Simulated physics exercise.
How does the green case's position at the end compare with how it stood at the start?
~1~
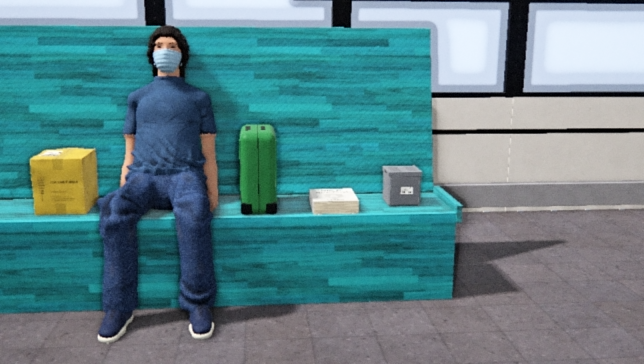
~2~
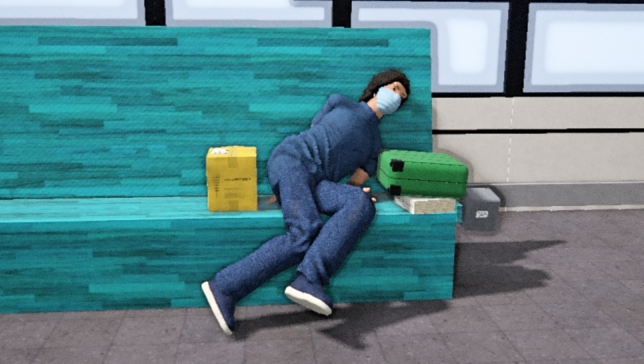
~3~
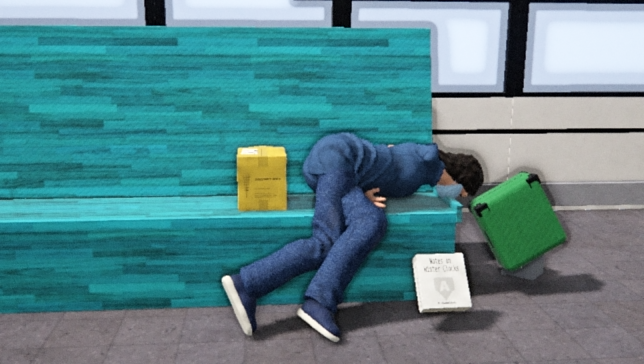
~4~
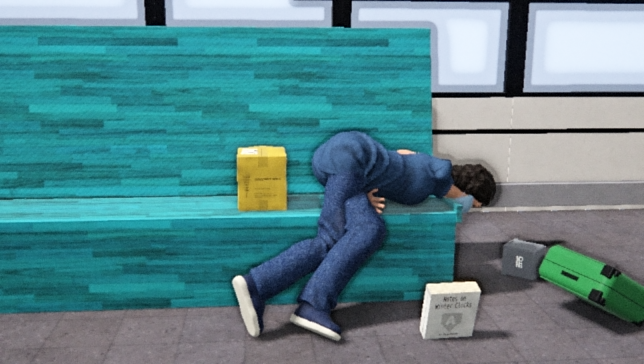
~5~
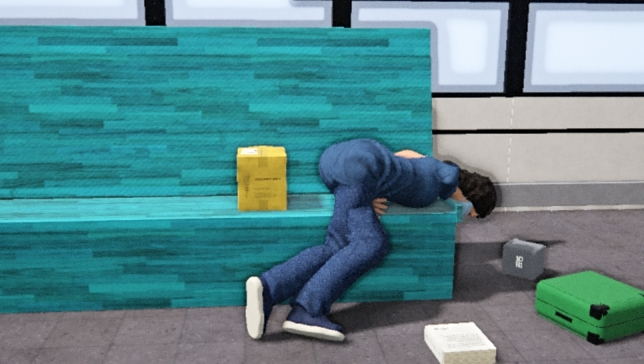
At the start the green case stands upright on the bench beside the commuter. By the end it is lying on its side on the floor, to the right of the bench.
